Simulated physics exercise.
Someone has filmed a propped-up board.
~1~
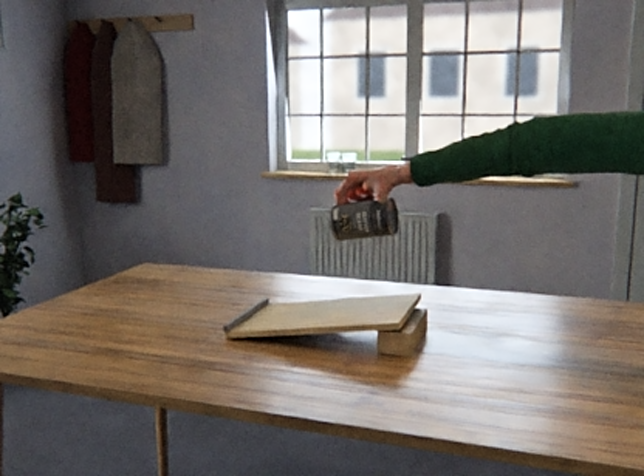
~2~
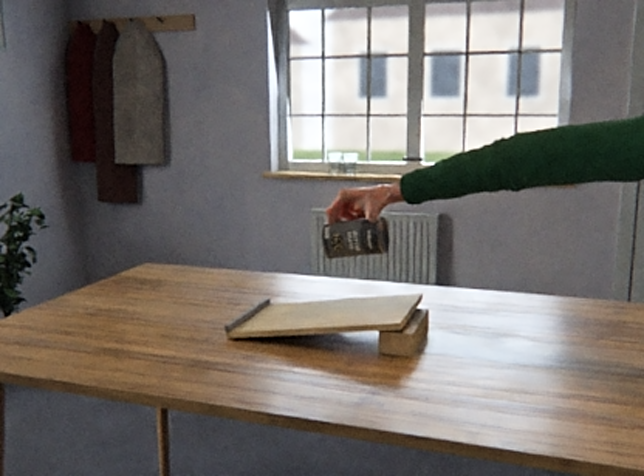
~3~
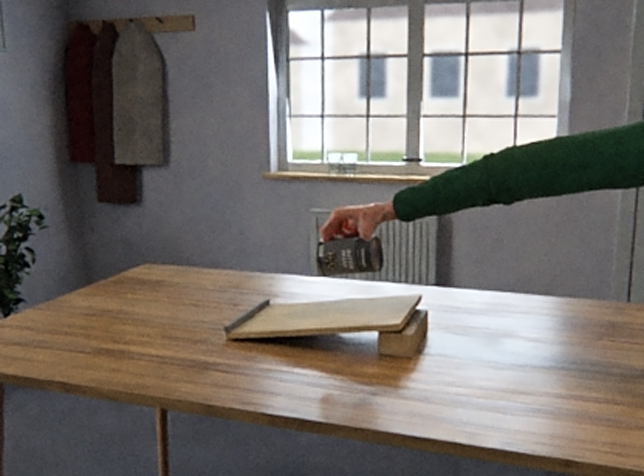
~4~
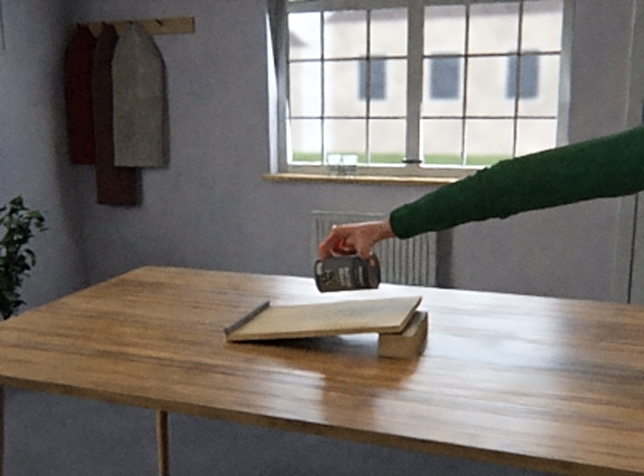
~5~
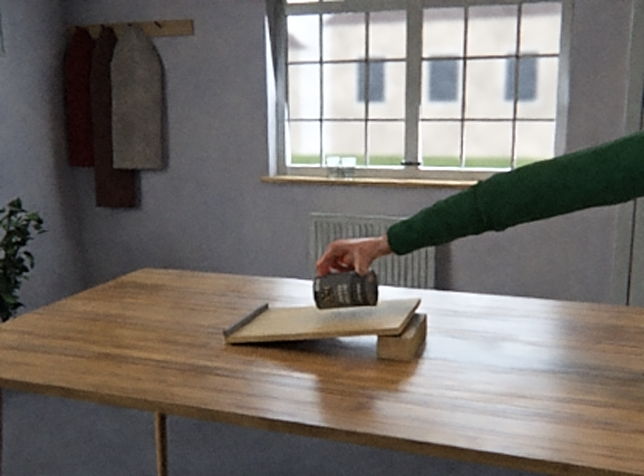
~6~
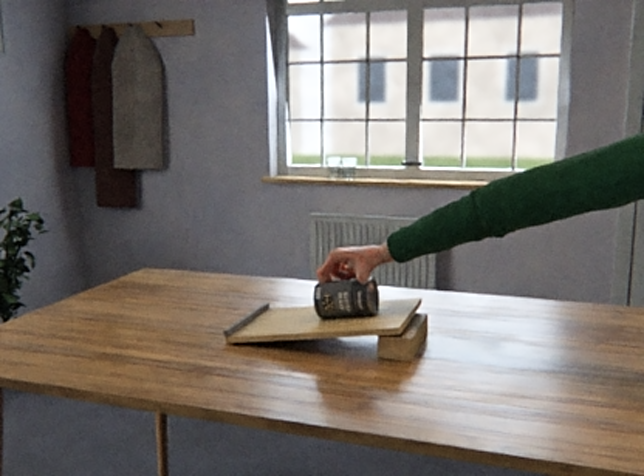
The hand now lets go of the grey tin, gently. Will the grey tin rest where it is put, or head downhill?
Here the grey tin stays where it is put.
Then, 0.30 s past the last view, nothing moves.
Then, 0.70 s past the last view, grey tin resting near (346, 298).
Finally, it is still in place. Final places as the last picture's camera would see them, grey tin near (346, 298). The grey tin keeps its place.
